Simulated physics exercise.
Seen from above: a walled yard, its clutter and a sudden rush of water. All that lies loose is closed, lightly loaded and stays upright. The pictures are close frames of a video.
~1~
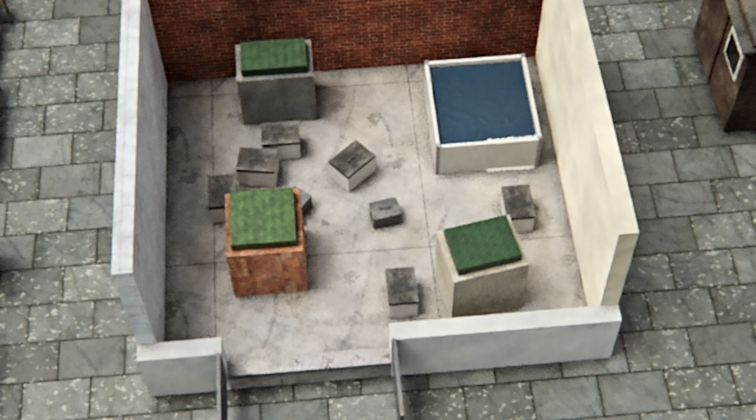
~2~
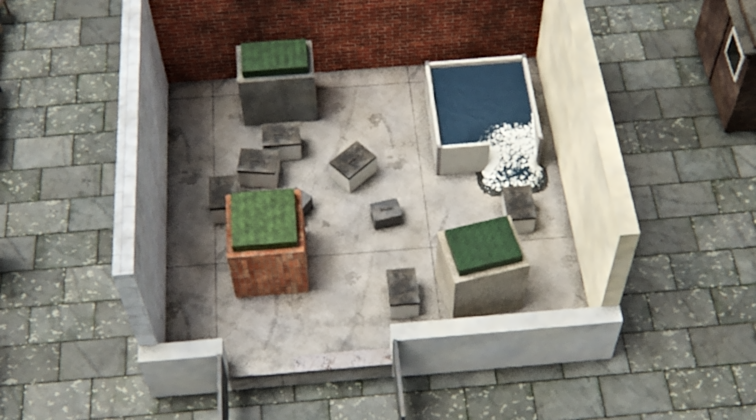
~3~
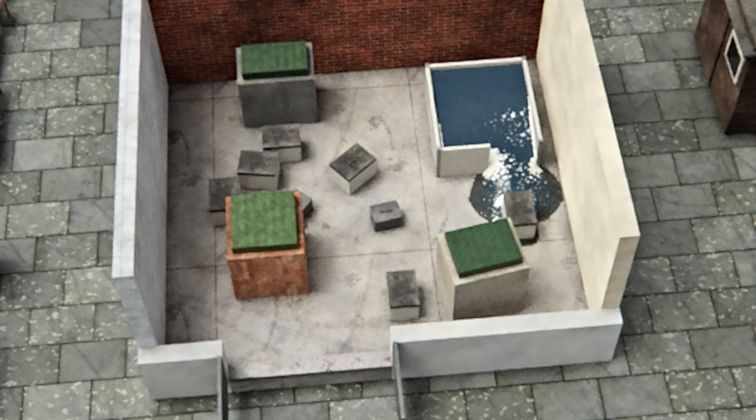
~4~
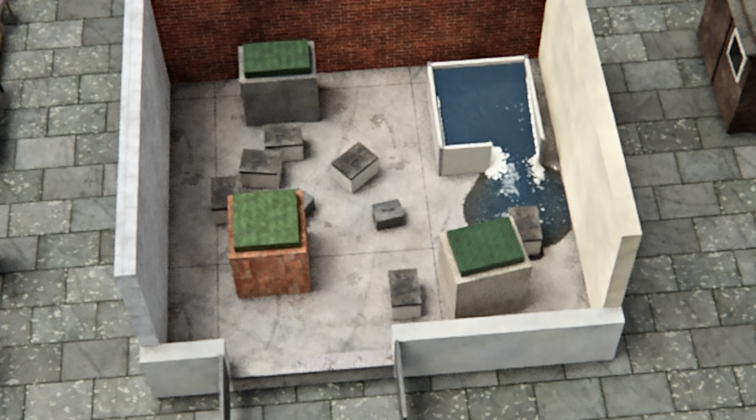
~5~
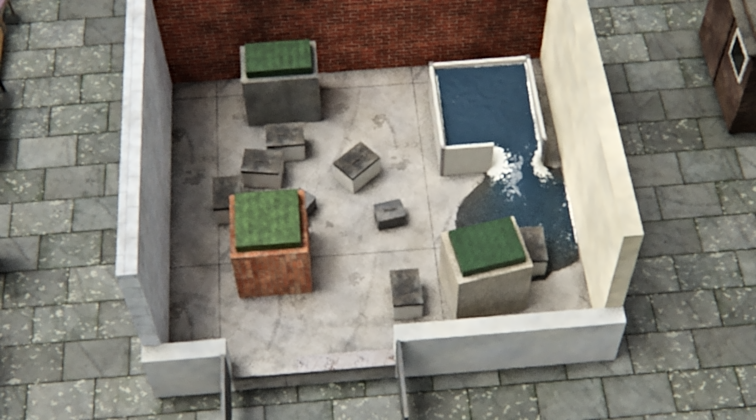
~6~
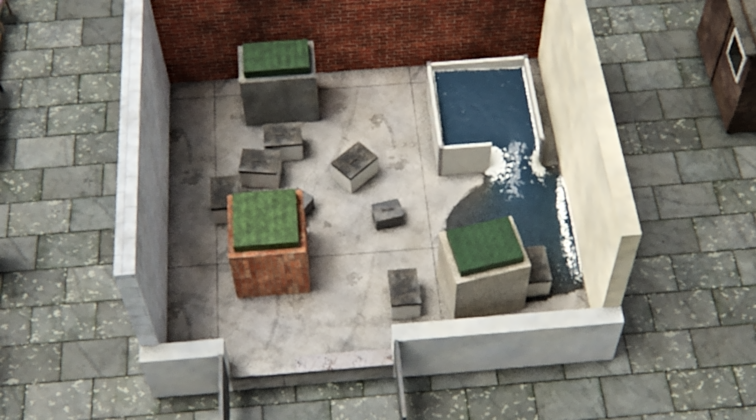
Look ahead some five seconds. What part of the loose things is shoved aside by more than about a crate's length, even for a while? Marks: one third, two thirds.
That comes to under a third.
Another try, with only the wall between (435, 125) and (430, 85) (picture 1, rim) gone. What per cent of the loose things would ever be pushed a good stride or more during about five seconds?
Close to 60 %.
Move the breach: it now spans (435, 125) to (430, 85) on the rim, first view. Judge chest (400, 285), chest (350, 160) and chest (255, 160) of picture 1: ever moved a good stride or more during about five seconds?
One after the other: No, that far or more, that far or more.
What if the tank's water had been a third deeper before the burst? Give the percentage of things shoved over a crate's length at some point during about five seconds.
Some 40 per cent.
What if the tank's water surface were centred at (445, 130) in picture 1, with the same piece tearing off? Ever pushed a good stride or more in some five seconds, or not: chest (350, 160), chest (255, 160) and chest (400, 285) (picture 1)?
In that order: No, not that far, shifted that much.
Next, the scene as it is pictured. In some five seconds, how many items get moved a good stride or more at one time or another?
It comes to 2.
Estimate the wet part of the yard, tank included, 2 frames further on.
About 20 per cent.
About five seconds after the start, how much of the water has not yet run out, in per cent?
I make it 98 per cent.
A moment on, 1 of 8 are well off their spots; 0 afloat.
Next, 1 of 8 are well off their spots; 1 afloat.
Later, 2 of 8 are well off their spots; 2 afloat.
In the end, 2 of 8 are well off their spots, and 2 have been at some point; 2 afloat.
